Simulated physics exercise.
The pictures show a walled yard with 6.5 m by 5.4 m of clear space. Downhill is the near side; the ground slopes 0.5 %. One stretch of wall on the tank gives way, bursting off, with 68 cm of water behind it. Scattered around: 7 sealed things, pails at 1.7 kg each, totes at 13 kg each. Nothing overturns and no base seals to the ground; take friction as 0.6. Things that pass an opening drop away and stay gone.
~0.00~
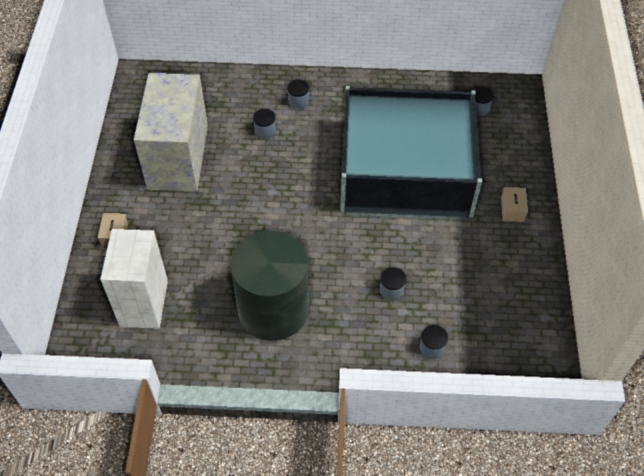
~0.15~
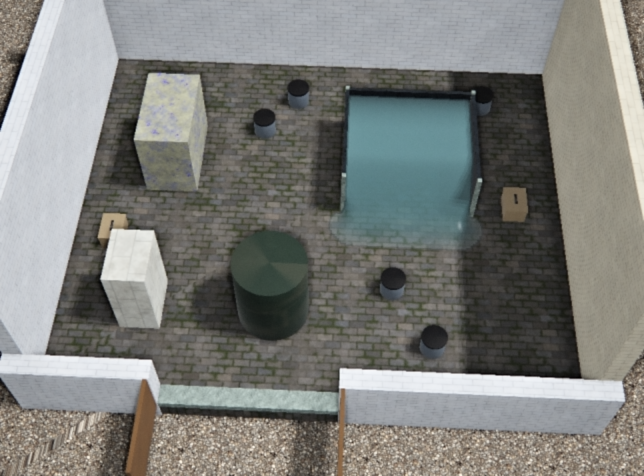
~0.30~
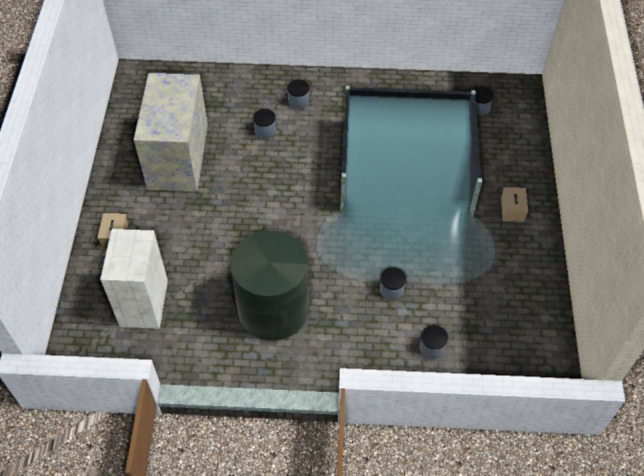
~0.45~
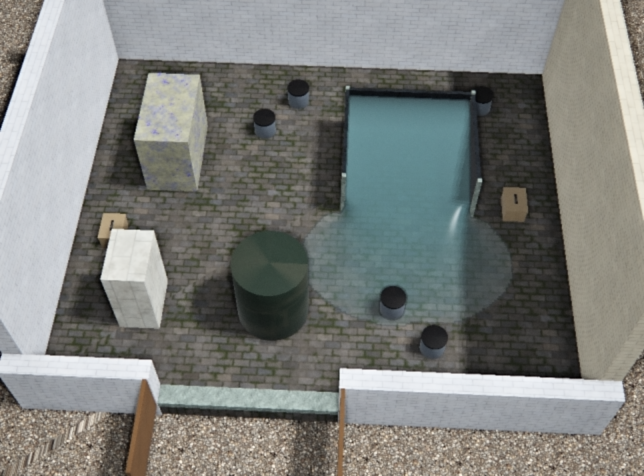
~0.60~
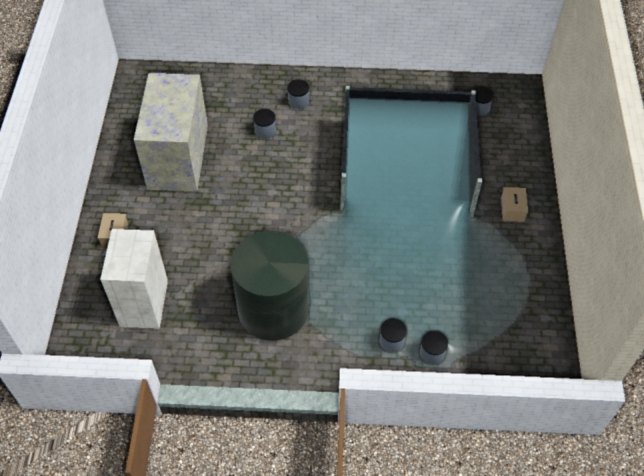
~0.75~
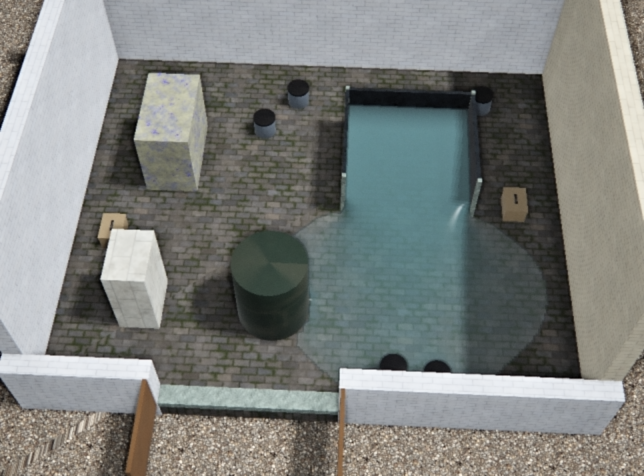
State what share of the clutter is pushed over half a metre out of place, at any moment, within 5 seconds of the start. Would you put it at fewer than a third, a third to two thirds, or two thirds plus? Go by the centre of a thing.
Share: Middle third.
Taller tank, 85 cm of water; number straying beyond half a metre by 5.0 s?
In that case the number is 4.
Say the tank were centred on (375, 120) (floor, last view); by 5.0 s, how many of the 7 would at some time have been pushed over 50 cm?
Result: 2.
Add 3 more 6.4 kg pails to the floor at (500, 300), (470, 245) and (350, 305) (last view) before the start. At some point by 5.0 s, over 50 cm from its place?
In the order asked: Farther than that, farther than that, farther than that.
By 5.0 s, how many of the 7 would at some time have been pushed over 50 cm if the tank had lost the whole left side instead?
Then it comes to 3 of them.
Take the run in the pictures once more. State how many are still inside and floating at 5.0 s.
Of them, 2.
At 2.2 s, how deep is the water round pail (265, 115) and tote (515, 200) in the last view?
Close to 0 and 0 centimetres.
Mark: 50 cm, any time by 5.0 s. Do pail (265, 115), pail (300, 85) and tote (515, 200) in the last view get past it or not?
Within the mark, within the mark, beyond the mark.
After 1.1 s 1 of 7 are over 50 cm from their spots; 2 afloat.
After 2.2 s 2 of 7 are over 50 cm from their spots; 2 afloat.
After 3.5 s 2 of 7 are over 50 cm from their spots; 1 afloat.
After 5.0 s 4 of 7 are over 50 cm from their spots, and 4 have been at some point; 2 afloat.
